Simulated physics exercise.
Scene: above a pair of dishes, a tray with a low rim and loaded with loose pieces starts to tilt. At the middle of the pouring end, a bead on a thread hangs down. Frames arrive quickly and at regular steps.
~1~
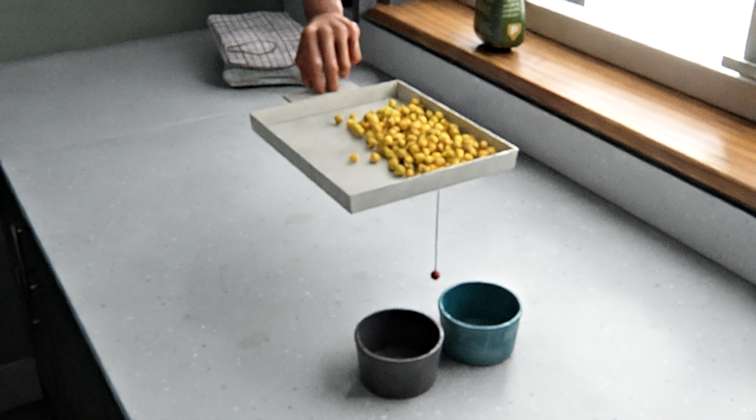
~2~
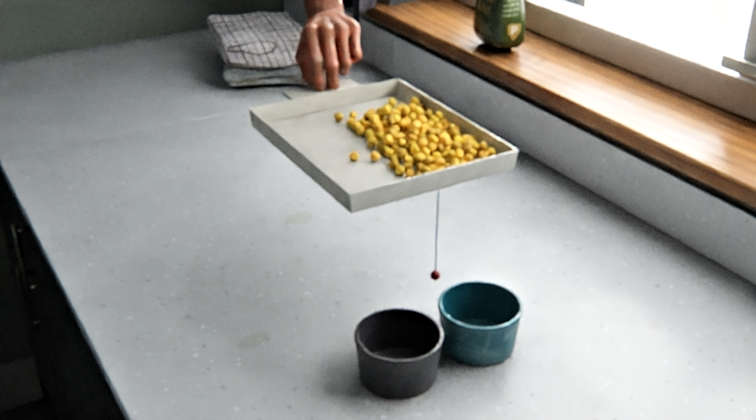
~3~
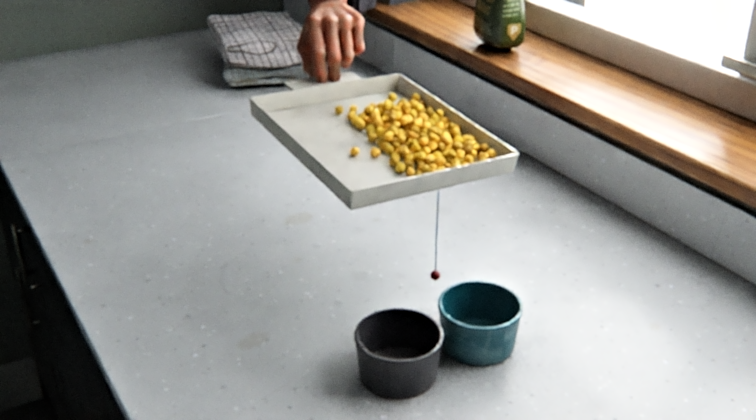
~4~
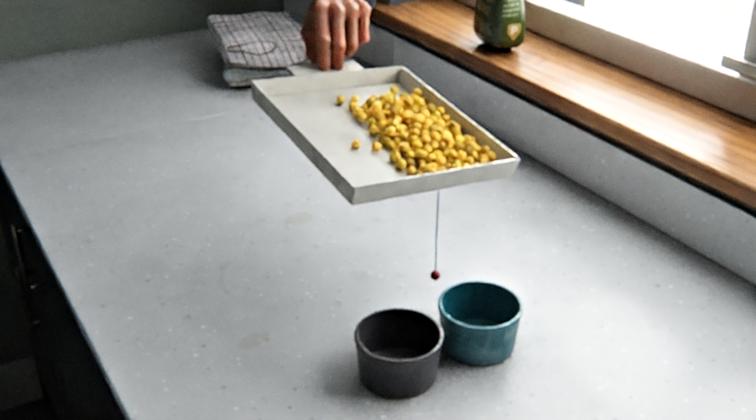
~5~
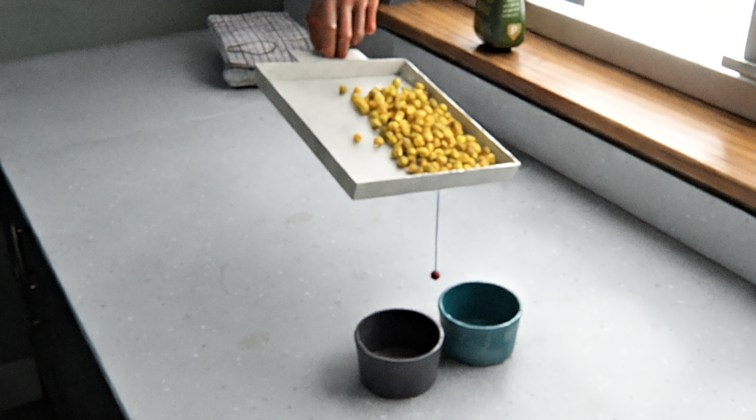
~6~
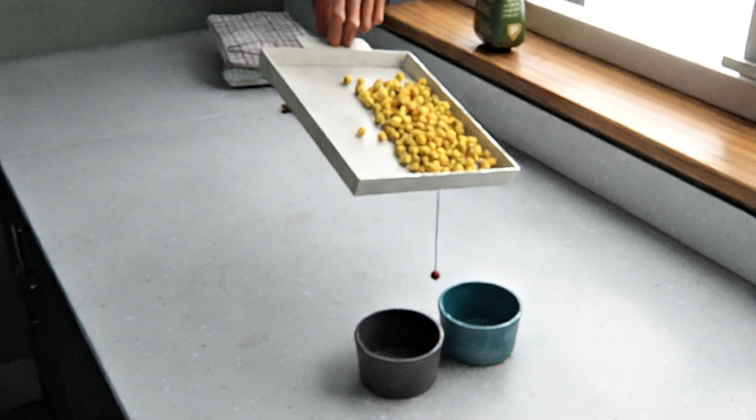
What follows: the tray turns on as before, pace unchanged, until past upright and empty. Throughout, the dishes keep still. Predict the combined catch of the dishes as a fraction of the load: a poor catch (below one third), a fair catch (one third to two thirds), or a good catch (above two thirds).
Between the two of them they take in a share smaller than a third.
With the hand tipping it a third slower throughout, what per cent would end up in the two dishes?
I'd say 0 percent or thereabouts.
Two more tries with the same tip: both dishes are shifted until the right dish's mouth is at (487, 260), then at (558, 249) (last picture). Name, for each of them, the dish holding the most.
First try: The right-hand one. Second try: The left-hand one.
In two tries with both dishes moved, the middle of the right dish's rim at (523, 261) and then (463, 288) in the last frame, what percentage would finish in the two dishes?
The first position comes out at 50 per cent, the other at 10 per cent.
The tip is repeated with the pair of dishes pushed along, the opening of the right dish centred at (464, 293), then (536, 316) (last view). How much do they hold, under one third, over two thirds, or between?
The two tries give, in order: Under a third; under a third.
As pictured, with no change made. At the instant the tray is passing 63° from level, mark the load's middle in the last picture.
Roughly at (464, 136).
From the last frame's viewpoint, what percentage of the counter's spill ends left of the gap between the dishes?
Near 10 in a hundred.
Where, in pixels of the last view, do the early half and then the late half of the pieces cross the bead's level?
I'd place the first part at (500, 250) and the rest at (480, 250).
Just after the last frame, tray tipped steeply; almost all on the tray; just a few in the air.
A moment on, tray tipped past a quarter turn; the larger part on the tray; just a few in the right dish; roughly a quarter outside both; just a few in the air.
Further on, tray tipped past a quarter turn; about a tenth in the right dish; almost all outside both.
When it is over, tray tipped past a quarter turn; not one in the left dish; about a tenth in the right dish; almost all outside both.
